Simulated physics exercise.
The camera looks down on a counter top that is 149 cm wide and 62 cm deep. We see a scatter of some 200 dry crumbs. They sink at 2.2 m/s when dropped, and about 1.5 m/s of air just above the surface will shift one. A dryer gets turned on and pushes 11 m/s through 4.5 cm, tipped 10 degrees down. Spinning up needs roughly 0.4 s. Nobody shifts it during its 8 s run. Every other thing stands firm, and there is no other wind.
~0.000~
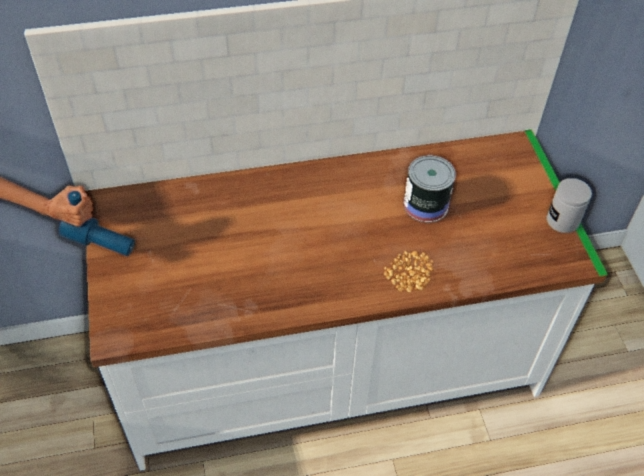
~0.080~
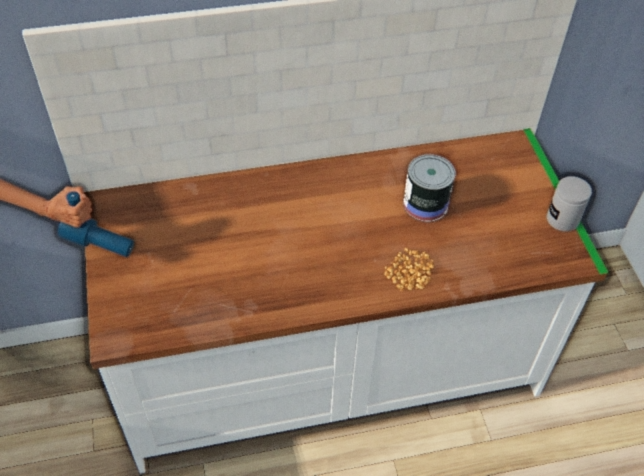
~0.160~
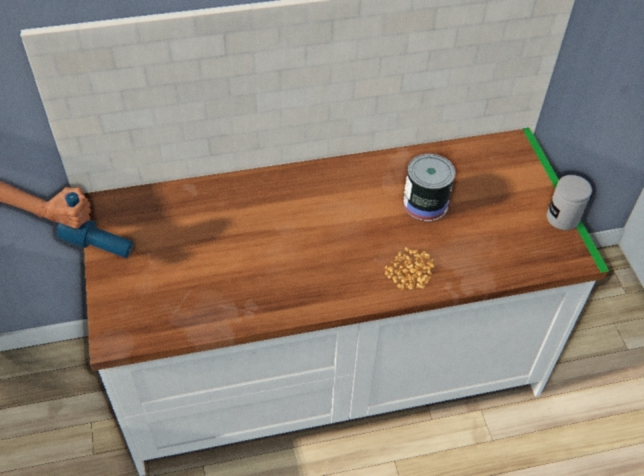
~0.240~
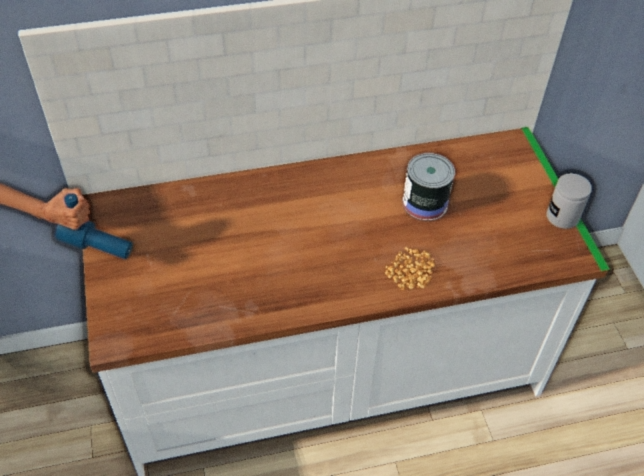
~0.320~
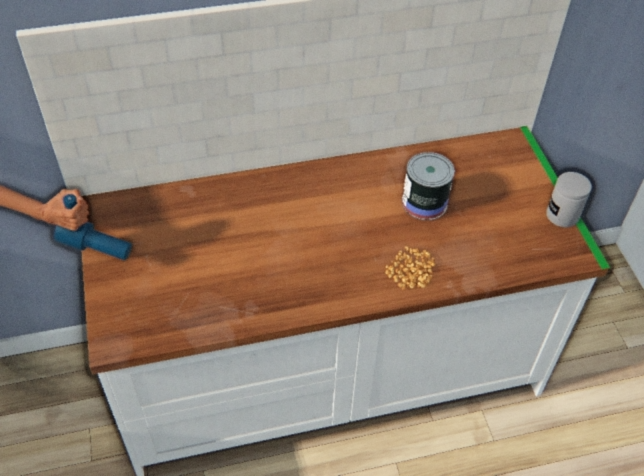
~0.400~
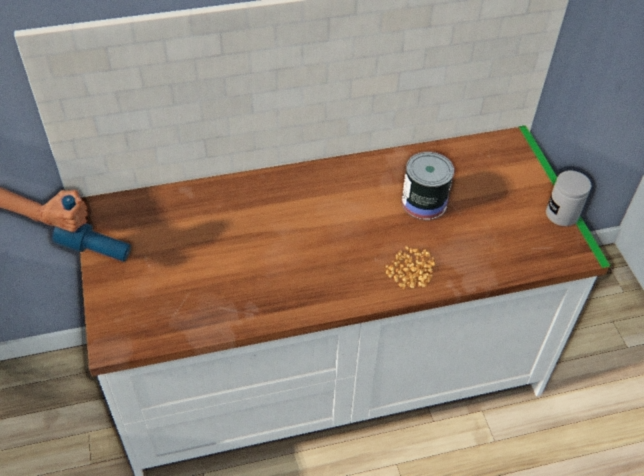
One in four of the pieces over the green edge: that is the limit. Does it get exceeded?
Over the limit: No.
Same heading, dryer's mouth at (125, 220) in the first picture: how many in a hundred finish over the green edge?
My estimate is close to 20 percent.
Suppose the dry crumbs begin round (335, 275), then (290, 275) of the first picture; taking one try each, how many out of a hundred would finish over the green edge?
It goes 2 % first, then 2 %.
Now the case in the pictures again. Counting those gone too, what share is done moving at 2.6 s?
It comes to some 40 per cent.
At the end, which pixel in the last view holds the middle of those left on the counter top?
I'd put it around (532, 247).
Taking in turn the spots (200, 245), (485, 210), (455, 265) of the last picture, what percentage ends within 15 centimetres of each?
First spot near 0 %, second near 15 %, third near 15 %.
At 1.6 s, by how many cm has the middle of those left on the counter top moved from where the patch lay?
I'd say close to 20 cm.
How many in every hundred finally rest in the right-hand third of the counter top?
Something close to 60 % ends up there.
After 1.6 s, 65 % are on the move or not yet settled, 0 % are over the green edge; the middle of those still in play is near (484, 255).
After 2.6 s, 62 % are on the move or not yet settled, 0 % are over the green edge; the middle of those still in play is near (505, 251).
After 4.4 s, 60 % are on the move or not yet settled, 1 % are over the green edge; the middle of those still in play is near (516, 247).
After 8.0 s, at the end, 3 % are over the green edge; the middle of those still in play is near (532, 247).
